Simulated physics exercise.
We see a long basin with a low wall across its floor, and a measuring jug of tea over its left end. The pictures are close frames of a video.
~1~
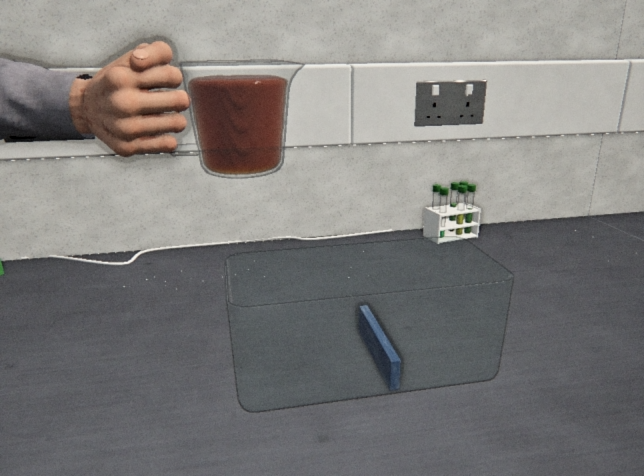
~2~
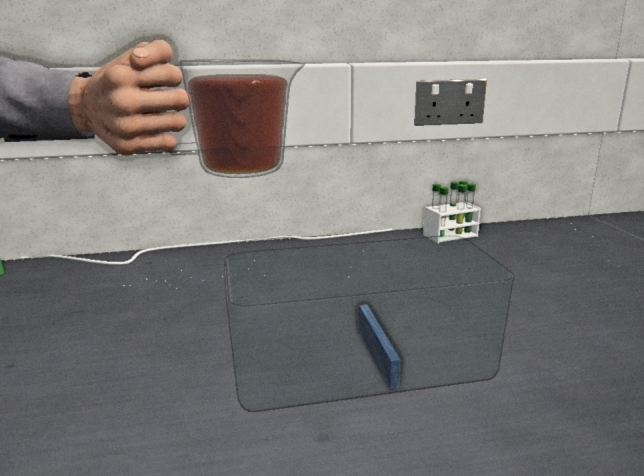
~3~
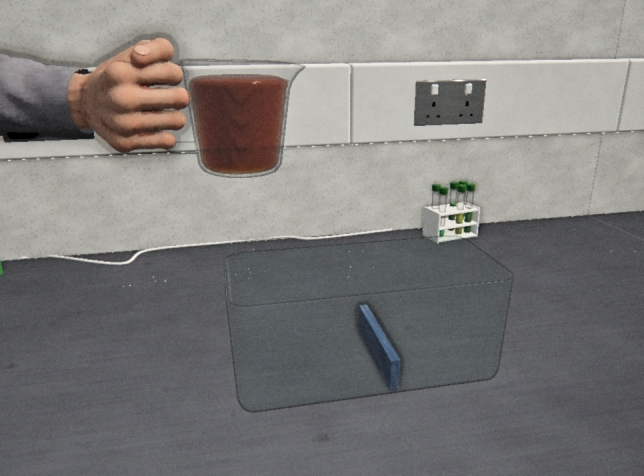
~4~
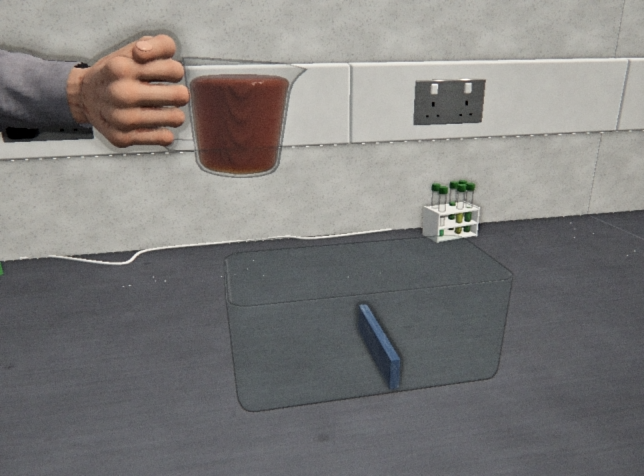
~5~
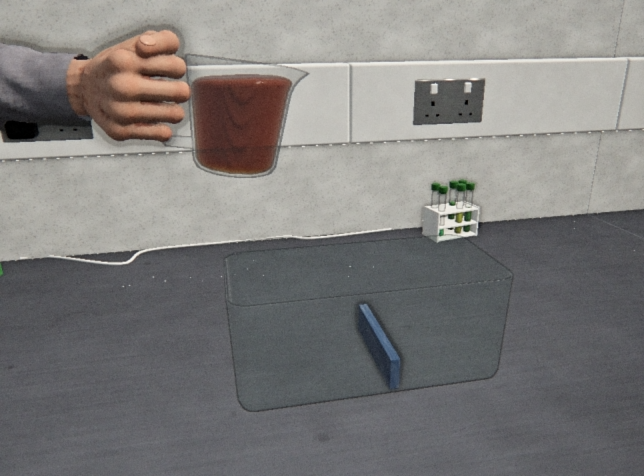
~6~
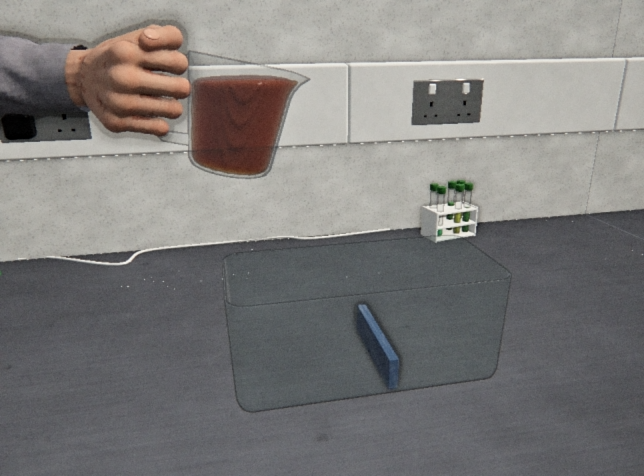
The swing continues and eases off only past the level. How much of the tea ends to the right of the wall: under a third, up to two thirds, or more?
In the end between a third and two thirds is right of the wall.
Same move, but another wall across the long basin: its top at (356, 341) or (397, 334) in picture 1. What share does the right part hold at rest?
Roughly 80 per cent, and 10 per cent.
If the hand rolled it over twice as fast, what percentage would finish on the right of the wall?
Near 45 %.
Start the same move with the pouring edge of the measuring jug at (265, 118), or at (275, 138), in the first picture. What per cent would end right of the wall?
In turn 5 and 5 in a hundred.
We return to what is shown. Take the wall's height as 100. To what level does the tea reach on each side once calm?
Some 30 per cent left and 40 right.
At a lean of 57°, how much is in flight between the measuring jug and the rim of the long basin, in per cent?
Close to 15 per cent.
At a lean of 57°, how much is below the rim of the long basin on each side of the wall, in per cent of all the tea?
The left part 0 per cent, the right part 5.
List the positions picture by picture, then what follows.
Tilt 0°; pouring edge (305, 63); surface from (187, 81) to (288, 79); the long basin's rim runs from (226, 280) to (488, 257); the wall's top is at (378, 332), in the first picture.
Tilt 0°; pouring edge (305, 63); surface from (187, 80) to (287, 78), in the second picture.
Tilt 2°; pouring edge (306, 65); surface from (188, 80) to (288, 79), in the third picture.
Tilt 4°; pouring edge (307, 68); surface from (189, 79) to (289, 78), in the fourth picture.
Tilt 8°; pouring edge (309, 72); surface from (192, 80) to (293, 79), in the fifth picture.
Tilt 12°; pouring edge (311, 78); surface from (191, 81) to (296, 81), in the sixth picture.
A moment on, the measuring jug is tipped part way and 78 per cent is still to pour, 2 is left of the wall and 3 right of it.
Next, the measuring jug is tipped on its side and 29 per cent is still to pour, 12 is left of the wall and 37 right of it.
Then the measuring jug is tipped on its side and 4 per cent is still to pour, 40 is left of the wall and 52 right of it.
Later the measuring jug is tipped on its side and 0 per cent is still to pour, 45 is left of the wall and 53 right of it.
In the end 45 per cent lies left of the wall, 53 right of it and 1 outside.
